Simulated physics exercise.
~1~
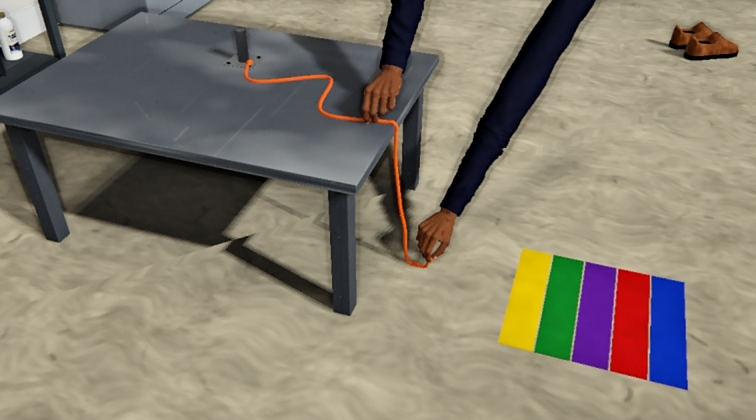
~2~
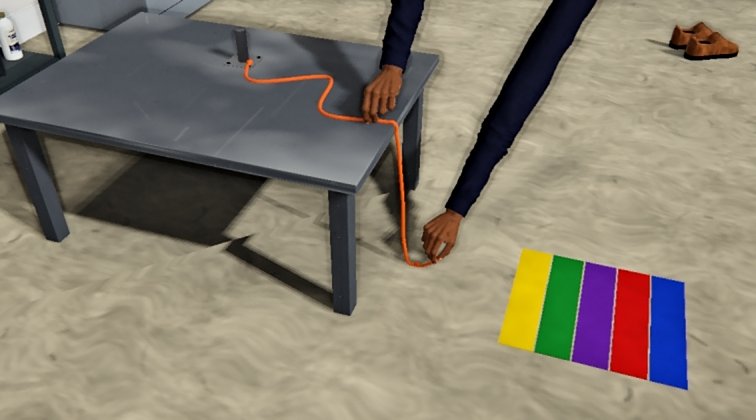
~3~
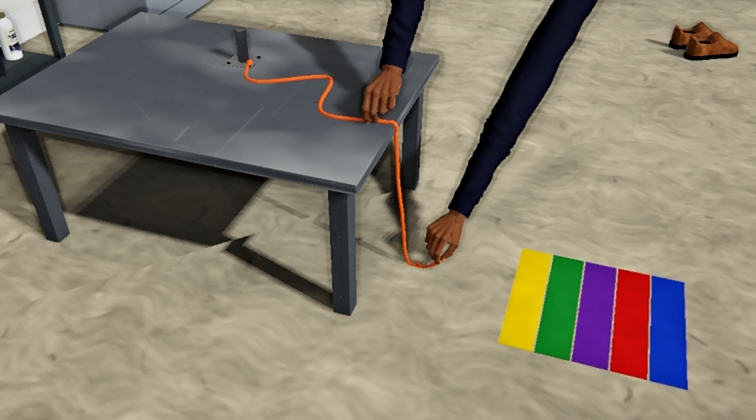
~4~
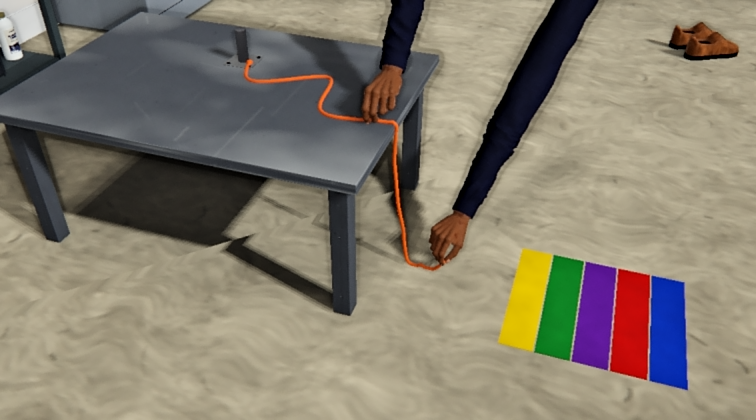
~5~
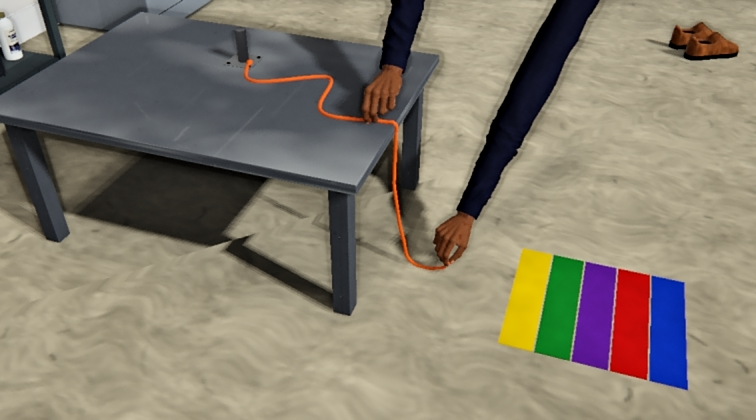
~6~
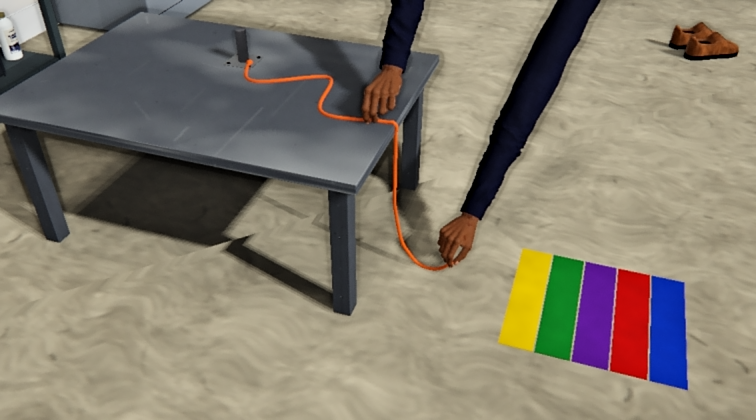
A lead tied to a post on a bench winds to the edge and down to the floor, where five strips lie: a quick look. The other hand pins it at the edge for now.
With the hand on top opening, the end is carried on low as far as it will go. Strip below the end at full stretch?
Red.
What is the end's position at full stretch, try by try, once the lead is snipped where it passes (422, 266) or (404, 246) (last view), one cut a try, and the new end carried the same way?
The first cut gives (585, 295) and the second gives (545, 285).
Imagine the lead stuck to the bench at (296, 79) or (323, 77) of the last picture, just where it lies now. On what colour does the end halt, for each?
It ends on purple the first time and on purple the second time.
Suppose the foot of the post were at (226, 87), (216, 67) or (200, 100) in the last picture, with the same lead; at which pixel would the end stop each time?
Pixels, try by try: About (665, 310), (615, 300), (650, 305).
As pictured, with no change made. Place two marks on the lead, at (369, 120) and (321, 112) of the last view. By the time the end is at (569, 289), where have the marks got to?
About (415, 165), and the other about (402, 120).
Soon after, end near (569, 289); over green.
After that, end near (613, 299); over purple.
At the stop, end near (639, 305); over red. The end stops over the red strip.
